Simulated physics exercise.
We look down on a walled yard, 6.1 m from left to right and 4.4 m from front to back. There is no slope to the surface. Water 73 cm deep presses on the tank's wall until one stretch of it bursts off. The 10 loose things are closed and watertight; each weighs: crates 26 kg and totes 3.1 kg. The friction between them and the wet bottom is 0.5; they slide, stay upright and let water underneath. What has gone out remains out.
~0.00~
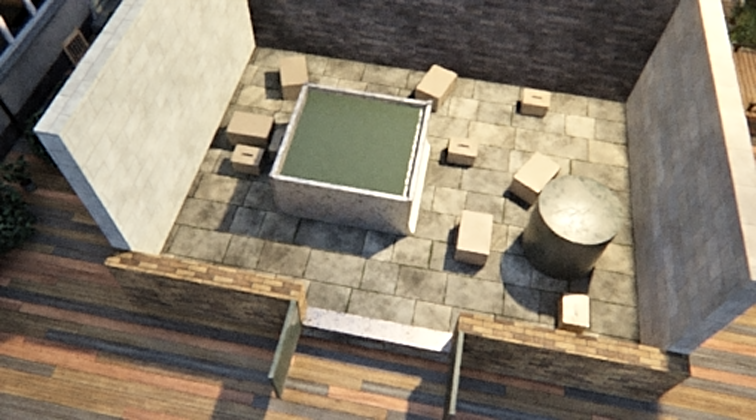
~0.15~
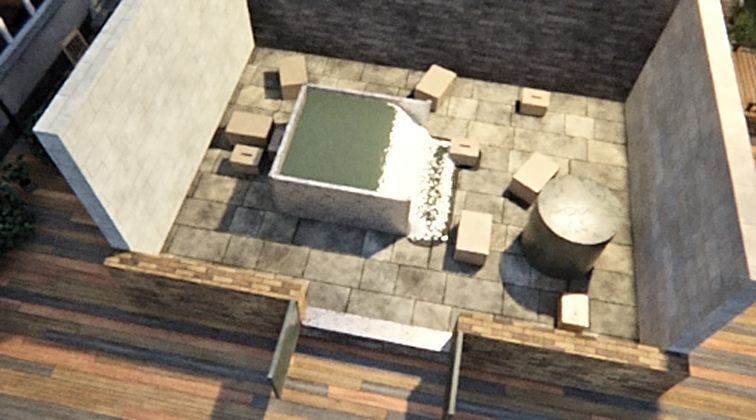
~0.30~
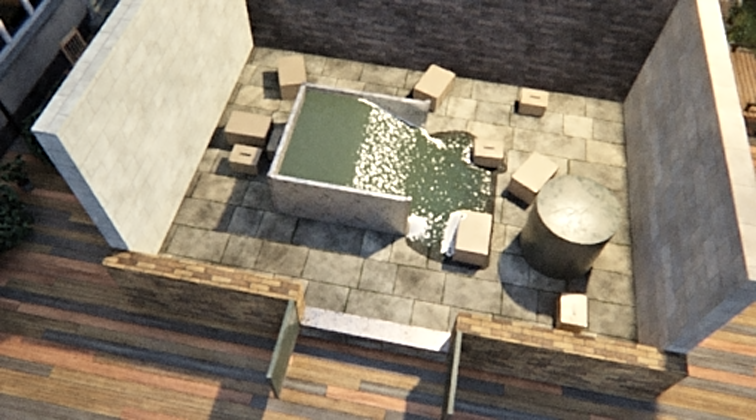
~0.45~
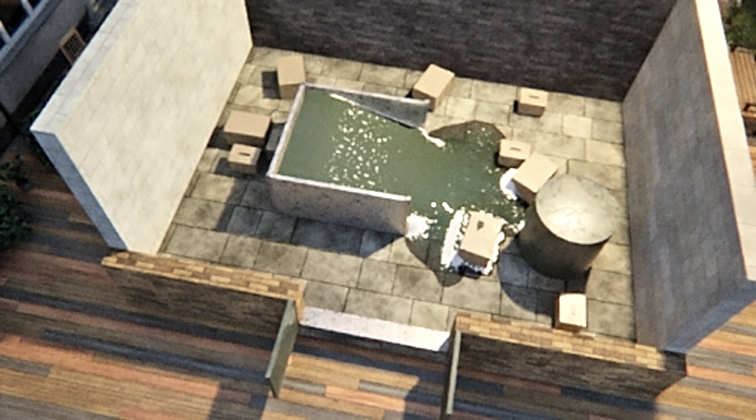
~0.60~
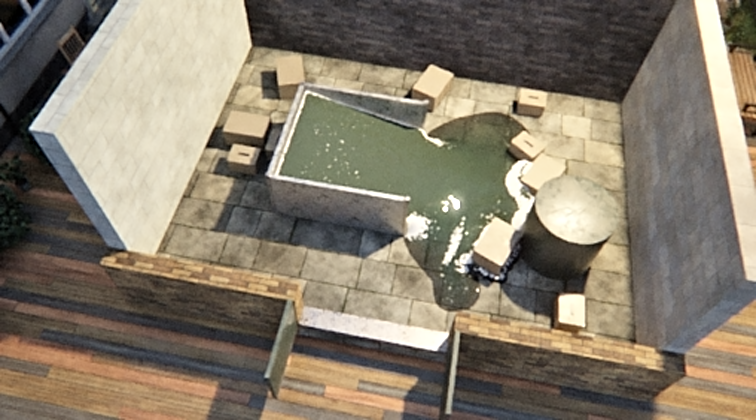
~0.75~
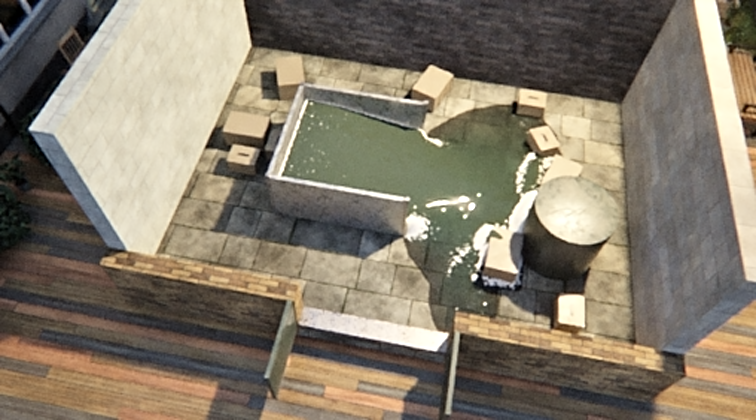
To begin with, boxes lie scattered around a rectangular tank of green water and a round drum in a walled yard. Then the tank's right side opens and foamy water pours across the paving. It spreads around the drum, pushing several nearby boxes rightward, while those left of the tank stay put.
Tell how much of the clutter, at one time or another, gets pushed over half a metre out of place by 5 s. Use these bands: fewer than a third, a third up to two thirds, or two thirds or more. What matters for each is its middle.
It falls in a third up to two thirds.
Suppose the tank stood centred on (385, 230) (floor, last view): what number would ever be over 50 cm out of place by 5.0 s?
That would give 5.
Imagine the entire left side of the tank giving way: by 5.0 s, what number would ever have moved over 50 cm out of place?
8.
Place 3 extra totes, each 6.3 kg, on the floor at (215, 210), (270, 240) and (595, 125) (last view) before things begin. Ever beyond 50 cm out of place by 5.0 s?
Answers in order are does not cross, does not cross and crosses the line.
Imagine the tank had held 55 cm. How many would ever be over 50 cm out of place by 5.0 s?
Then the count would be 6.
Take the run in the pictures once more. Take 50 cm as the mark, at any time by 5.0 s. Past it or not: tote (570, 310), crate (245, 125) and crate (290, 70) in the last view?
Result, in order: Overshooting / undershooting / undershooting.
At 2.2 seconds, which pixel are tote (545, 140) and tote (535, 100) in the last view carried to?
They end up about (587, 94) and (561, 81) in the last view.
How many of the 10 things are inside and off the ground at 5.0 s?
4.
After 1.1 s 3 of 10 are over 50 cm from their spots; 1 afloat.
After 2.2 s 4 of 10 are over 50 cm from their spots; 5 afloat.
After 3.5 s 6 of 10 are over 50 cm from their spots; 5 afloat.
After 5.0 s 6 of 10 are over 50 cm from their spots, and 6 have been at some point; 4 afloat.
